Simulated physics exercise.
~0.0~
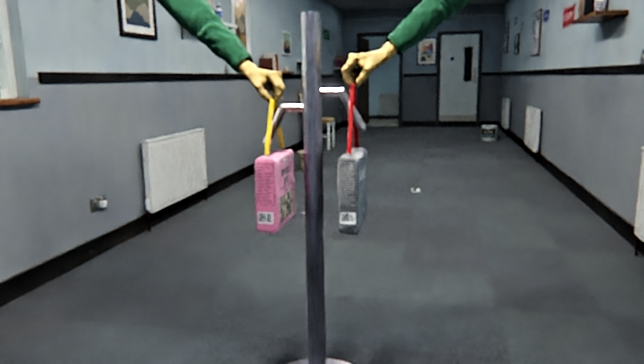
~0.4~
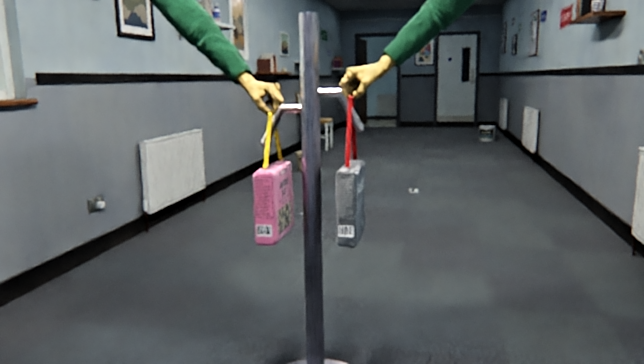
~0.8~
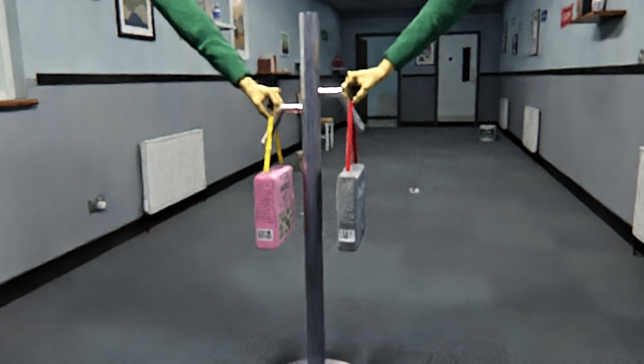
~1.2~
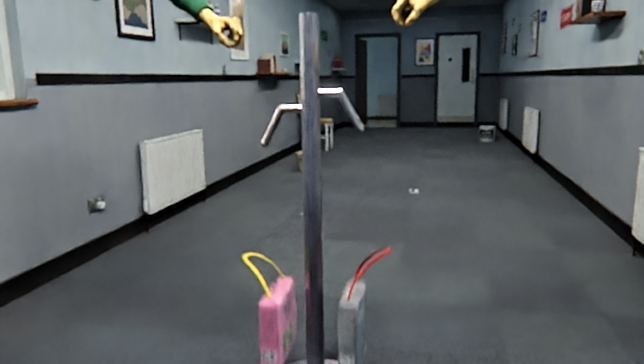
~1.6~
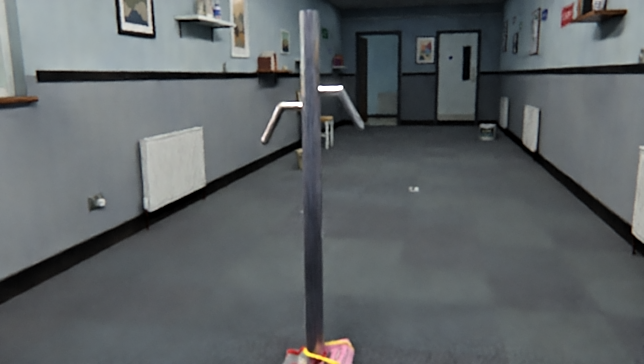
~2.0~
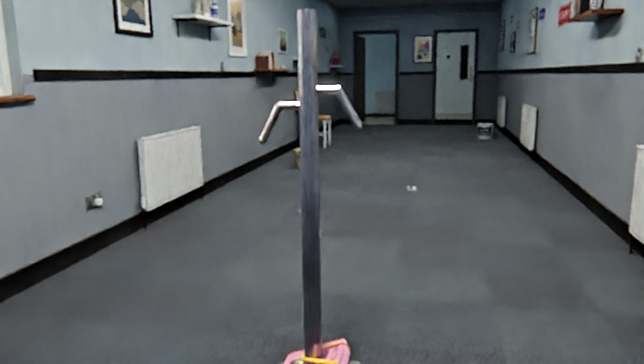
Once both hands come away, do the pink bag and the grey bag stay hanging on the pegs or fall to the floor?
Both fall. The pink bag drops to the floor at the foot of the post, and the grey bag comes down too.
